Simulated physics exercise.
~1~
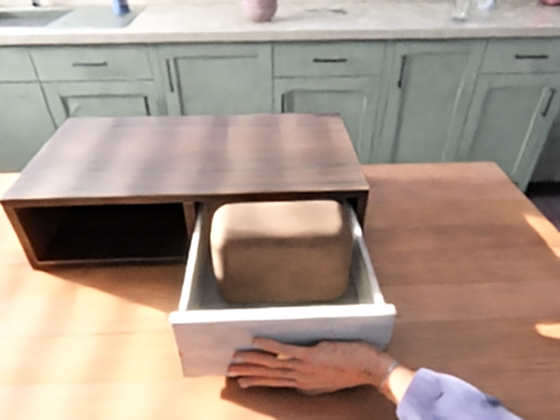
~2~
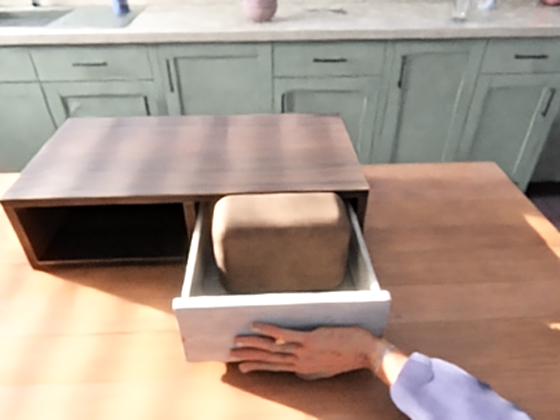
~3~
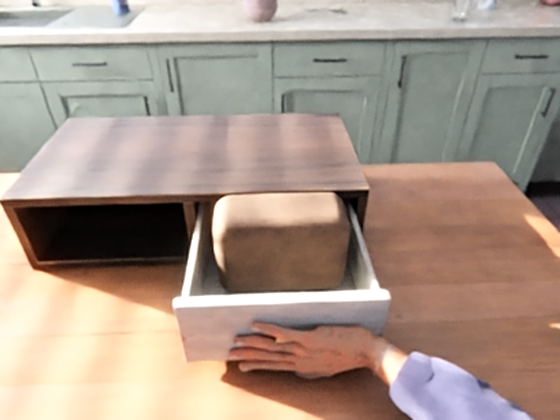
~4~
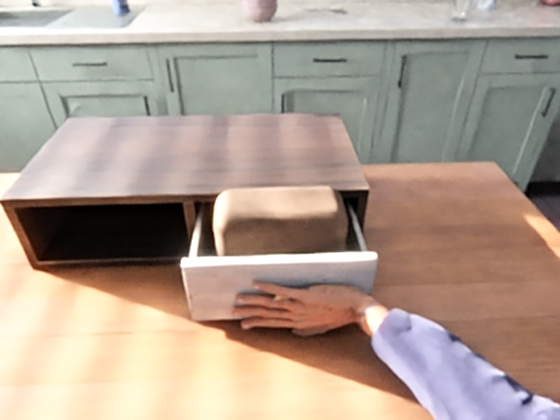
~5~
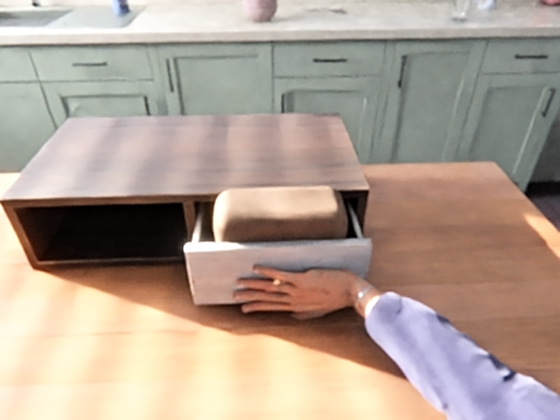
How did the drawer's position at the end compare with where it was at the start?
At the start the drawer stuck well out of the chest, and by the end it had been pushed noticeably further in, though it was still partly open.
